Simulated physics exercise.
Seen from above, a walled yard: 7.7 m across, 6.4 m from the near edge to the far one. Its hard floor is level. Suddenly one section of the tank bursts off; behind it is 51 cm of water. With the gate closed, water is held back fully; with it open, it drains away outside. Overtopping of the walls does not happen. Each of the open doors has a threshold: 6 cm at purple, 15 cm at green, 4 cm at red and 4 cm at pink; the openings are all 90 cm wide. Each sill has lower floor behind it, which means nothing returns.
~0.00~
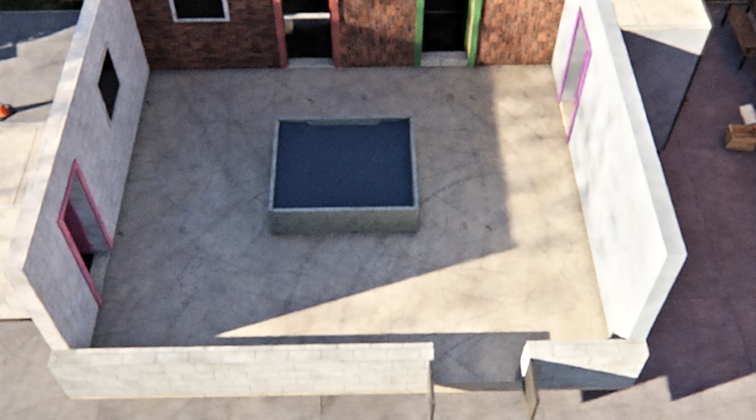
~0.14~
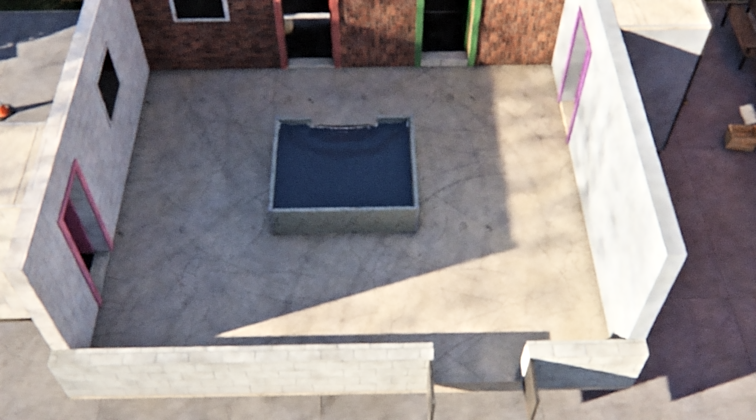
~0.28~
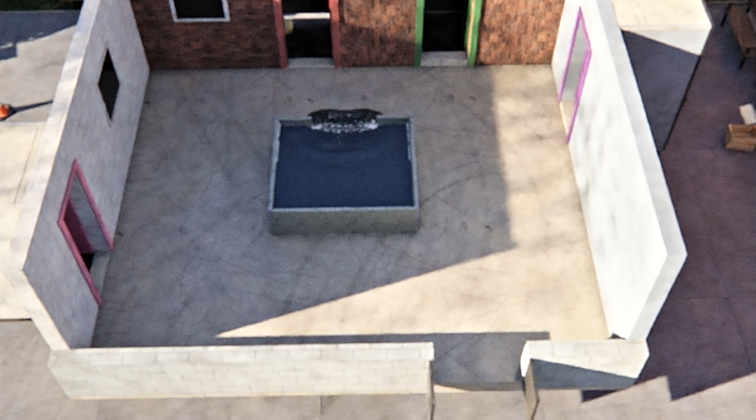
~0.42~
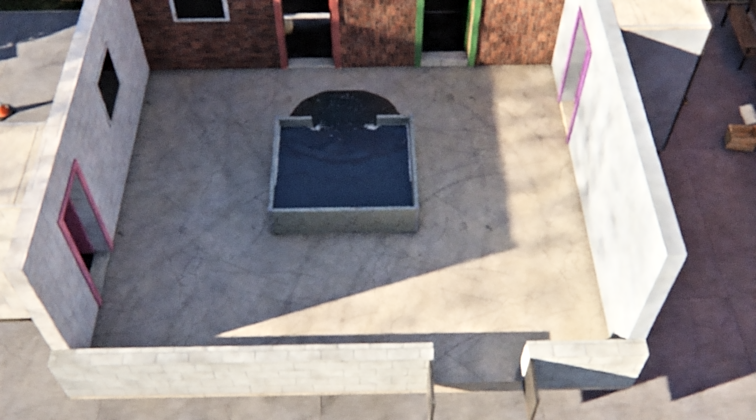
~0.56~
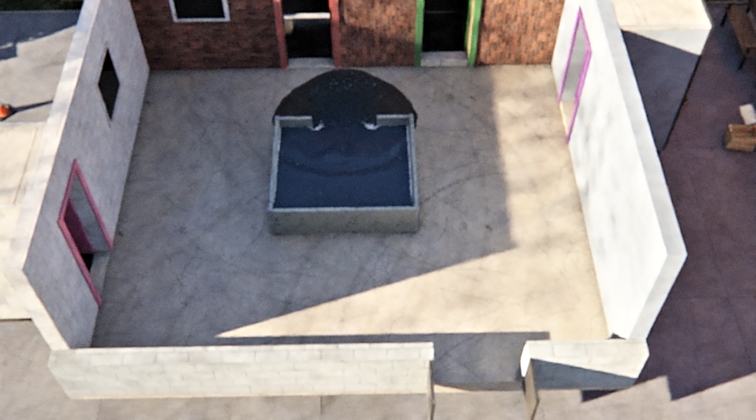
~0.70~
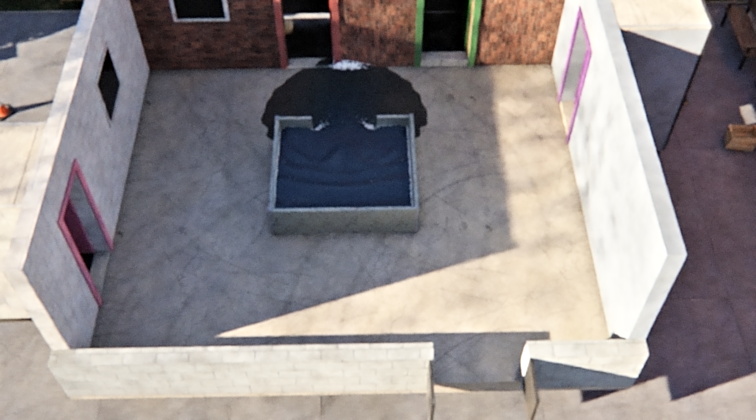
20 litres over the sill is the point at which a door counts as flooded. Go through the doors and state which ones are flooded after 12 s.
At the purple door the limit will be crossed; at the green door the limit will not be crossed; at the red door the limit will be crossed; at the pink door the limit will not be crossed.
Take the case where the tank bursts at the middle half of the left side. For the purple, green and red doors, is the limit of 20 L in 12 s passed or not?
So purple stays lower, green stays lower, red stays lower.
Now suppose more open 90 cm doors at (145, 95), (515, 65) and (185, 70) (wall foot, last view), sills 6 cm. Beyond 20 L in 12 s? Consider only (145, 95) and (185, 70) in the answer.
Well, the first one ends up on the high side, the second one on the low side.
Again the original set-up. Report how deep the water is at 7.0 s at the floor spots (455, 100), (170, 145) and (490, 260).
First 3 cm, then 4 cm, then 2 cm.
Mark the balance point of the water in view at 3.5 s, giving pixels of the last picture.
The water's centre sits at about (355, 141).
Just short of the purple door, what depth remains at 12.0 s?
The depth there is around 4.5 cm.
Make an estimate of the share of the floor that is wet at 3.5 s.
Covered: Roughly 30 per cent.
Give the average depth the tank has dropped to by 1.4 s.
It averages close to 37 centimetres.
After 1.4 s water covers 10 % of the floor and is deepest (32 cm) near (348, 70); purple door not reached, green door 7 cm at the sill, 0 L in, red door 16 cm at the sill, 51 L in, pink door not reached.
After 2.2 s water covers 15 % of the floor and is deepest (29 cm) near (348, 70); purple door not reached, green door 13 cm at the sill, 0 L in, red door 22 cm at the sill, 156 L in, pink door not reached.
After 3.5 s water covers 30 % of the floor and is deepest (20 cm) near (547, 74); purple door 12 cm at the sill, 3 L in, green door 9 cm at the sill, 0 L in, red door 16 cm at the sill, 280 L in, pink door not reached.
After 7.0 s water covers 65 % of the floor and is deepest (10 cm) near (348, 84); purple door 9 cm at the sill, 35 L in, green door 5 cm at the sill, 0 L in, red door 10 cm at the sill, 422 L in, pink door 2 cm at the sill, 0 L in.
After 12.0 s water covers 95 % of the floor and is deepest (7 cm) near (310, 369); purple door 4 cm at the sill, 40 L in, green door 3 cm at the sill, 0 L in, red door 6 cm at the sill, 471 L in, pink door 2 cm at the sill, 0 L in.
